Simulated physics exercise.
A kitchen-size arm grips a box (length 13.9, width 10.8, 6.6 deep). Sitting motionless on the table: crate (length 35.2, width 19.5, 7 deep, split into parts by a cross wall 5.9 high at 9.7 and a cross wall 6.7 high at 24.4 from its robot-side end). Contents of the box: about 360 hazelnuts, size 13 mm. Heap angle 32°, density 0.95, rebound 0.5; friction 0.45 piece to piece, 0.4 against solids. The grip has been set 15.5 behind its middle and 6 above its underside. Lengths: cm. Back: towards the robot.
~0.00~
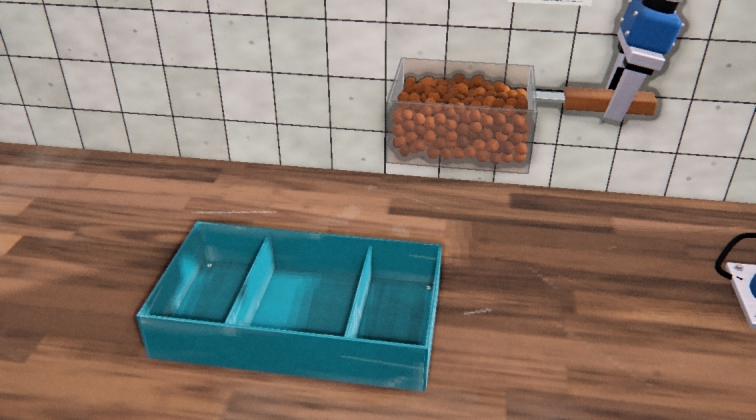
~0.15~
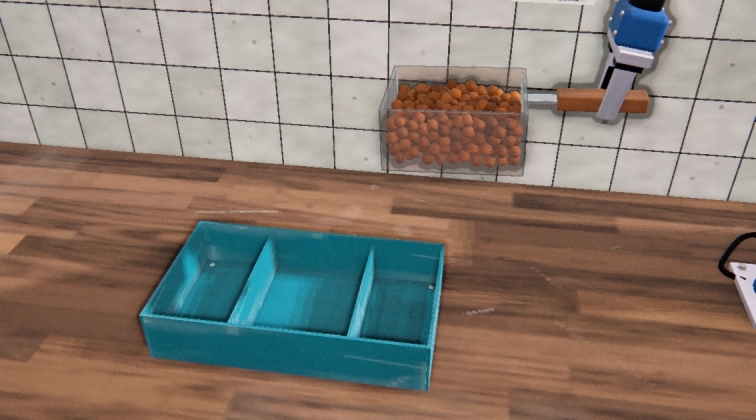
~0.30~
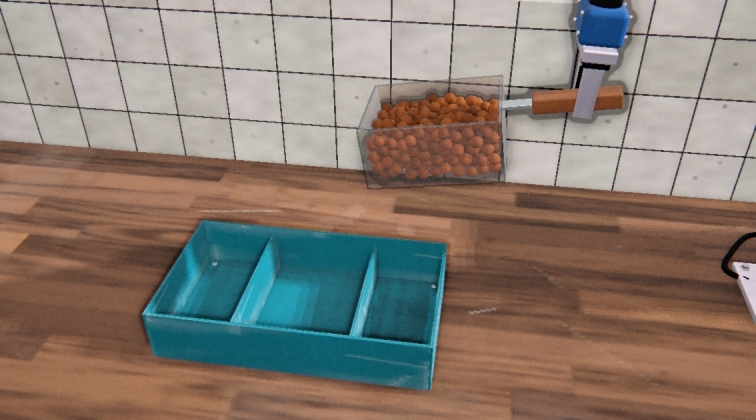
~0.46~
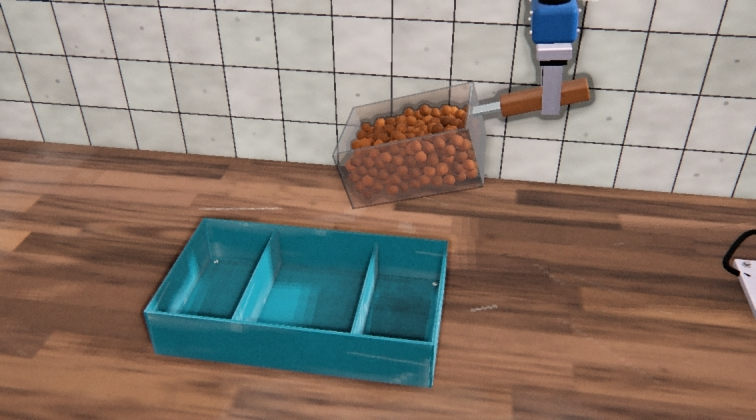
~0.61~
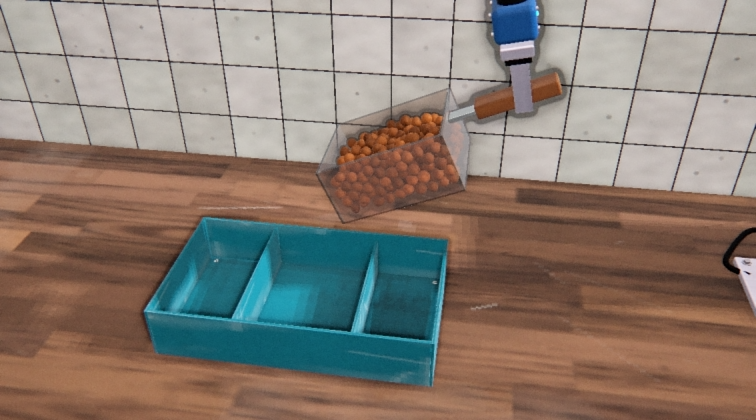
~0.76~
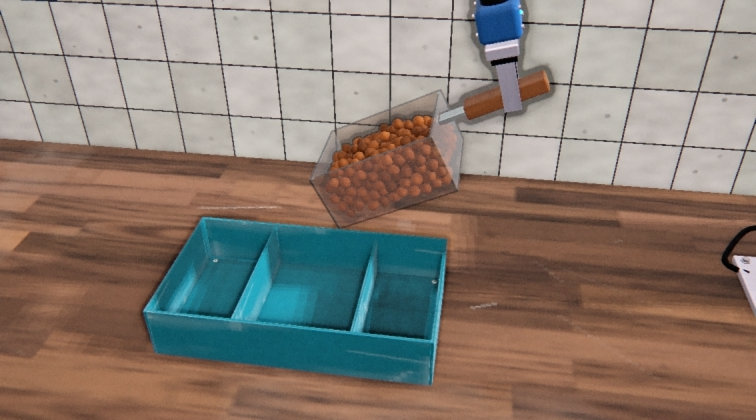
Robot gripper moving a clear scoop of hazelnuts leftward above a wooden counter and tilting it beside a teal three-compartment tray.
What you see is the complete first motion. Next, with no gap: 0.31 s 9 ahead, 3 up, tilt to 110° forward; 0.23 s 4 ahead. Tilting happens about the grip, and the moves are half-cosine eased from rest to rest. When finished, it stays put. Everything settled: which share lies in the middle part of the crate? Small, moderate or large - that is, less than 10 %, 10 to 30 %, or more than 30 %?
Small.
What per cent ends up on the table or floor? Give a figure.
Estimate: Close to 15 %.
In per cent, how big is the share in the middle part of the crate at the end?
Estimate: About 5 %.
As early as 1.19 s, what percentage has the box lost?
About 40 per cent by then.
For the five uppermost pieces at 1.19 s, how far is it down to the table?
30 cm, more or less.
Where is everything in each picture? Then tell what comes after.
In the first frame, box floor at (460, 139), level; upper third of the load around (457, 104), from x 400 to 525, top at y 80; 361 in the box.
In the second frame, box floor at (455, 143), tilted 2° forward; upper third of the load around (453, 111), from x 390 to 515, top at y 85.
In the third frame, box floor at (439, 156), tilted 9° forward; upper third of the load around (452, 124), from x 375 to 495, top at y 100.
In the fourth frame, box floor at (421, 168), tilted 17° forward; upper third of the load around (434, 136), from x 350 to 475, top at y 110.
In the fifth frame, box floor at (407, 177), tilted 24° forward; upper third of the load around (422, 146), from x 335 to 460, top at y 115.
In the sixth frame, box floor at (402, 180), tilted 26° forward; upper third of the load around (418, 149), from x 330 to 450, top at y 120; 361 in the box.
After 0.98 s, tilted 92° forward, highest piece 27 above the table; 319 in the box, 22 in the robot-side part, 4 in the middle part, 16 in flight or on a rim.
After 1.19 s, tilted 110° forward, highest piece 30 above the table; 213 in the box, 88 in the robot-side part, 32 on the table or floor, 4 in the middle part, 24 in flight or on a rim.
After 1.50 s, tilted 110° forward, highest piece 19 above the table; 246 in the robot-side part, 50 on the table or floor, 33 in the box, 21 in the middle part, 11 in flight or on a rim.
After 2.55 s, tilted 110° forward, highest piece 5 above the table; 289 in the robot-side part, 50 on the table or floor, 22 in the middle part.
At rest, 289 in the robot-side part, 50 on the table or floor, 22 in the middle part. That is 6 % in the middle part of the crate.
